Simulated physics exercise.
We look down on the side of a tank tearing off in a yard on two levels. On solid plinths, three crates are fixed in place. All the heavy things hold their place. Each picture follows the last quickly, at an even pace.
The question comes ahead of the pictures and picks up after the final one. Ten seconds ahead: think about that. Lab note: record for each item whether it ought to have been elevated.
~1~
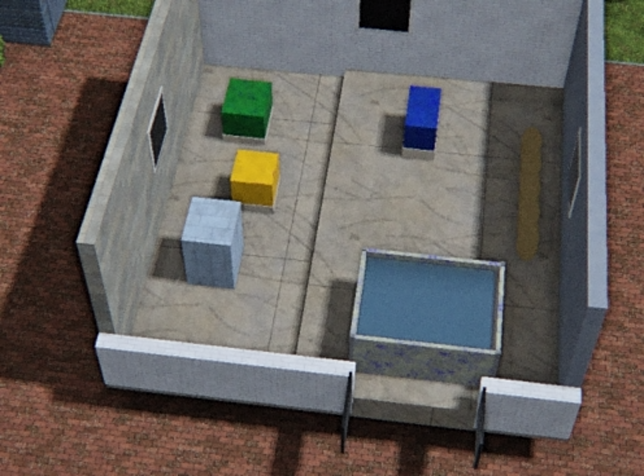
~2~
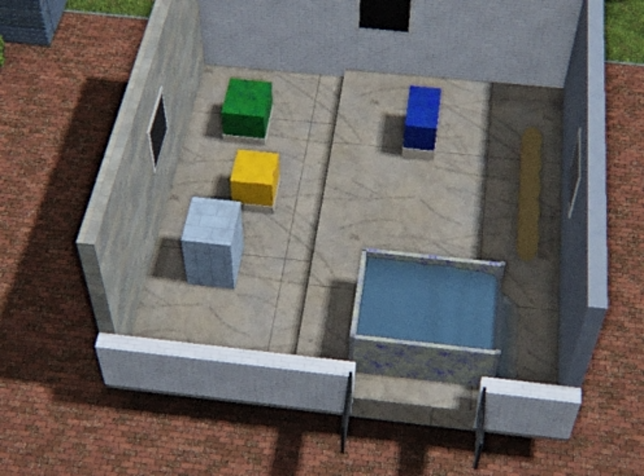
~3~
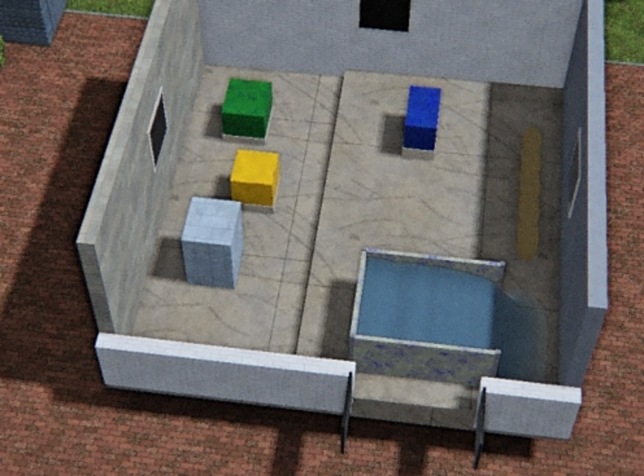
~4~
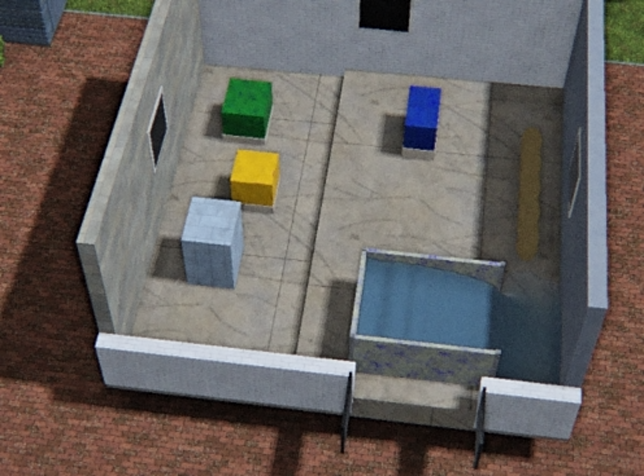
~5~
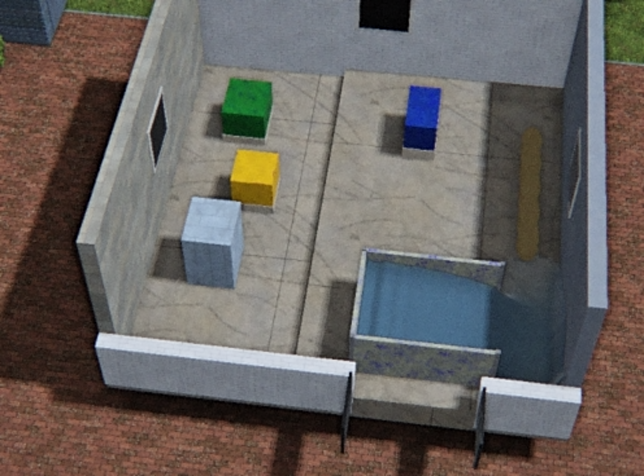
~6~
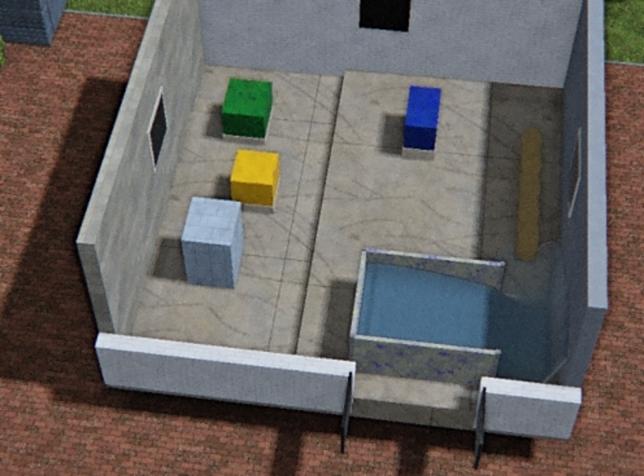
Result - blue crate: Dry, no change needed; yellow crate: Dry, no change needed; green crate: Wetted, should be elevated.
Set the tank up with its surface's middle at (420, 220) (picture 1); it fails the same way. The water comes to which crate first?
I'd go with the crate marked blue.
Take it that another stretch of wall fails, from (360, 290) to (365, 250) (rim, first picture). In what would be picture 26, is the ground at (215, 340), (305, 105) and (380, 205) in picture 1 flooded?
In order: Swamped, swamped, spared.
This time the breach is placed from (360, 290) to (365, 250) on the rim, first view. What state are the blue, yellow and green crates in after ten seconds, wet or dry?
Going through them, the blue crate is never reached, the yellow crate gets reached and the green crate gets reached.
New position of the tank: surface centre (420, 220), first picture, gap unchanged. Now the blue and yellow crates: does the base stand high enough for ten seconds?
Outcome: Blue crate clear; yellow crate clear.
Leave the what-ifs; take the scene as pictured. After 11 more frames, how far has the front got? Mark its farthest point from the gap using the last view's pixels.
Pixel estimate: (556, 93).
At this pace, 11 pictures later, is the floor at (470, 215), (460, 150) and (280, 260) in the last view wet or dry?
Going through them in order, I'd say drenched, clear and clear.
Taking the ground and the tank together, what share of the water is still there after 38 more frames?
My figure is close to 92 percent.
A moment on, water covers 10 % of the floor; the blue crate not reached, the yellow crate not reached, the green crate not reached.
Next, water covers 25 % of the floor; the blue crate not reached, the yellow crate not reached, the green crate not reached.
Then, water covers 60 % of the floor; the blue crate water round its plinth, the yellow crate water round its plinth, the green crate not reached.
Later, water covers 80 % of the floor; the blue crate water round its plinth, the yellow crate water round its plinth, the green crate water round its plinth.
In the end, water covers 90 % of the floor; the blue crate stayed above the water, the yellow crate stayed above the water, the green crate was topped.
